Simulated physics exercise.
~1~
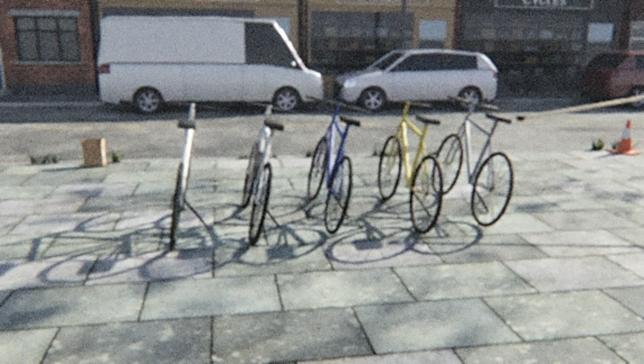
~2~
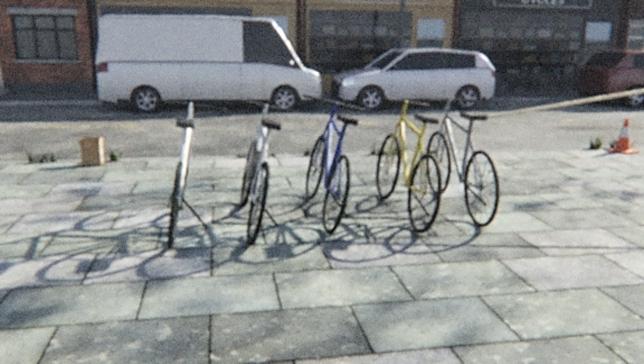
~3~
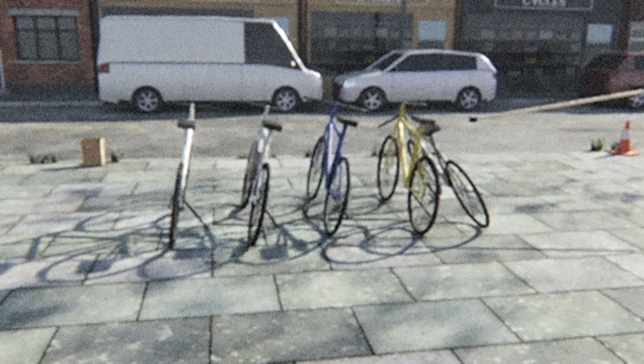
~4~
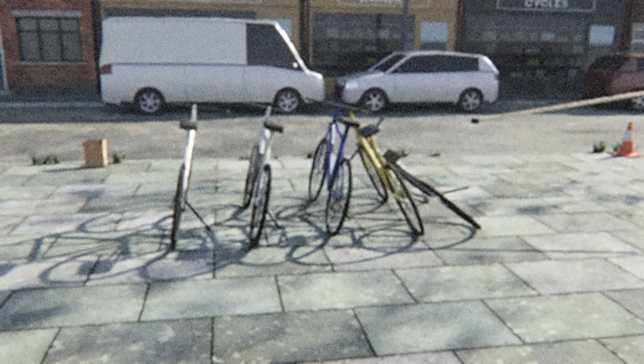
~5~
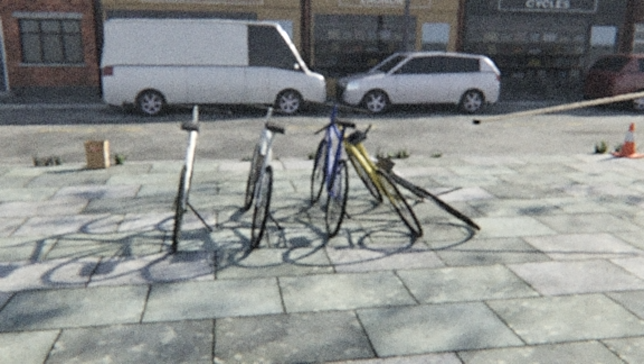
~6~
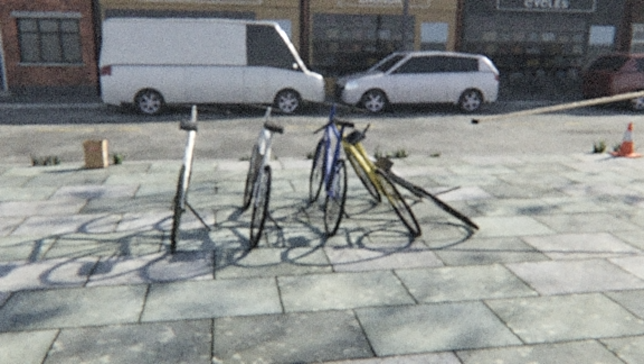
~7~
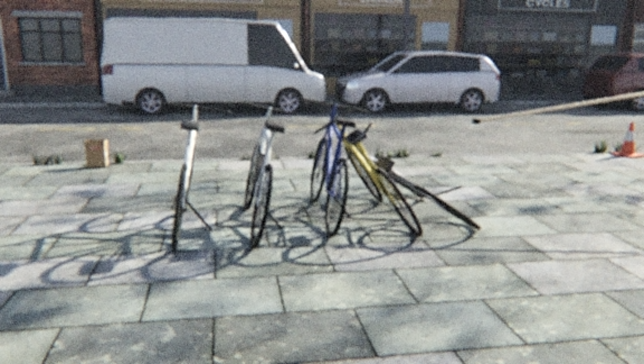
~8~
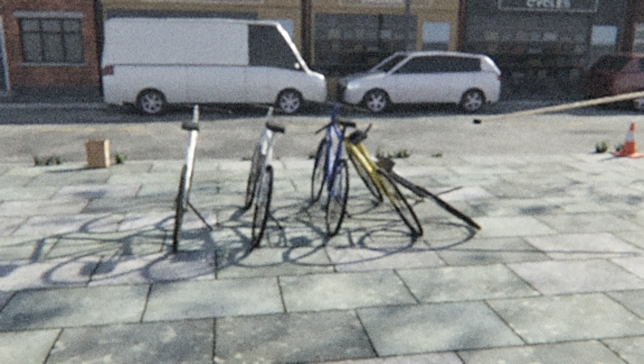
On the pavement, a pole tips the rightmost bicycle onto the yellow one, leaving three standing.
